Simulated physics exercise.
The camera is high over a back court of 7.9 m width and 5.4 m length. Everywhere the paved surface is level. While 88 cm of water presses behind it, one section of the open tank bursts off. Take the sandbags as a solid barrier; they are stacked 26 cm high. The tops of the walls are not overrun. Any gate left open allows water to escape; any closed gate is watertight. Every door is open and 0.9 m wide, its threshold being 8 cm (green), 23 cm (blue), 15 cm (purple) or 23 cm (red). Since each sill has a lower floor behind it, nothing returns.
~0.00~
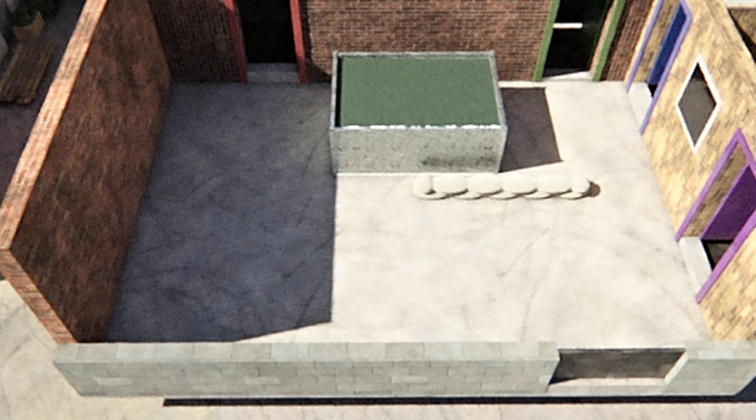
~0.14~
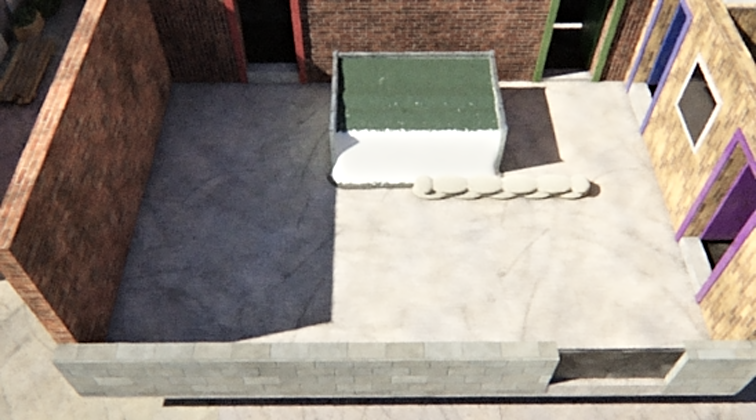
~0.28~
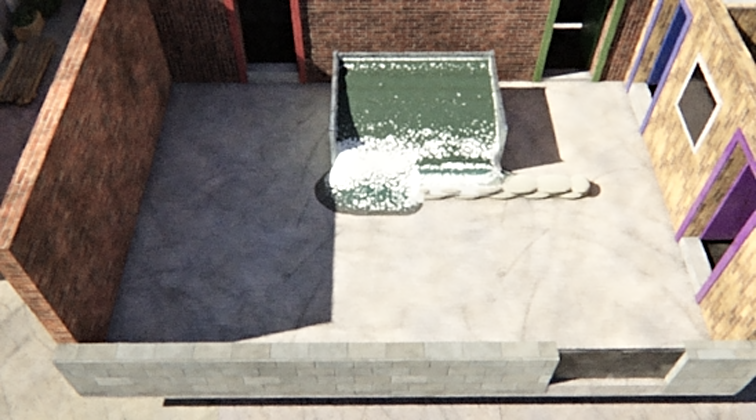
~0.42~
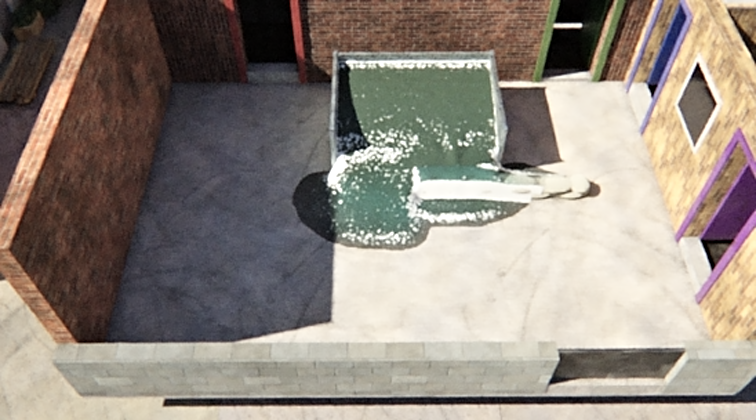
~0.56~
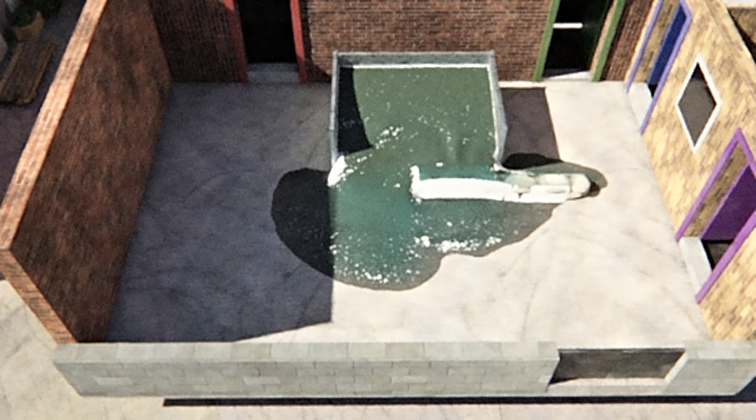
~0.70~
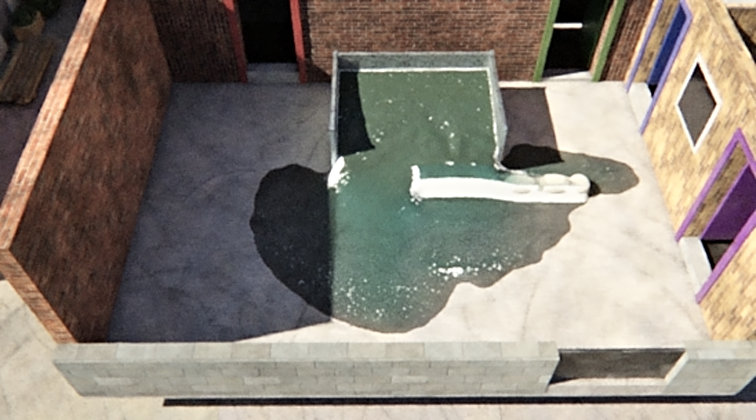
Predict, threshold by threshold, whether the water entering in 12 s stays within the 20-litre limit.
My prediction: Green door: Limit crossed. Blue door: Limit not crossed. Purple door: Limit not crossed. Red door: Limit not crossed.
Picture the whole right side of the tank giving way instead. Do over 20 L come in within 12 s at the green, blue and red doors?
Door by door - green: Out of bounds, blue: Out of bounds, red: Within bounds.
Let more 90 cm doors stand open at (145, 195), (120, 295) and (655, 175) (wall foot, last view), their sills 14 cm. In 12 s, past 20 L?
In that order: Not over, past it, below.
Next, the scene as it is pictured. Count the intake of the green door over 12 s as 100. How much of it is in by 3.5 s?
0 per cent, roughly.
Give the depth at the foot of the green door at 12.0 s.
It comes to near 12.5 cm.
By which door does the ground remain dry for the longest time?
Looks like the red door.
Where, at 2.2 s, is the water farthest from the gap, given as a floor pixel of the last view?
Somewhere about (99, 370).
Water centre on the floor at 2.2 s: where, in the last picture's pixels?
Roughly (399, 233) in the last picture.
After 1.4 s water covers 50 % of the floor and is deepest (50 cm) near (451, 183); green door not reached, blue door 5 cm at the sill, 0 L in, purple door not reached, red door not reached.
After 2.2 s water covers 65 % of the floor and is deepest (57 cm) near (99, 370); green door not reached, blue door 11 cm at the sill, 0 L in, purple door 2 cm at the sill, 0 L in, red door not reached.
After 3.5 s water covers 70 % of the floor and is deepest (30 cm) near (99, 370); green door 8 cm at the sill, 0 L in, blue door 9 cm at the sill, 0 L in, purple door 18 cm at the sill, 1 L in, red door not reached.
After 7.0 s water covers 95 % of the floor and is deepest (24 cm) near (432, 88); green door 12 cm at the sill, 31 L in, blue door 11 cm at the sill, 0 L in, purple door 9 cm at the sill, 4 L in, red door 12 cm at the sill, 0 L in.
After 12.0 s water covers 95 % of the floor and is deepest (13 cm) near (641, 157); green door 12 cm at the sill, 76 L in, blue door 12 cm at the sill, 0 L in, purple door 8 cm at the sill, 4 L in, red door 10 cm at the sill, 0 L in.
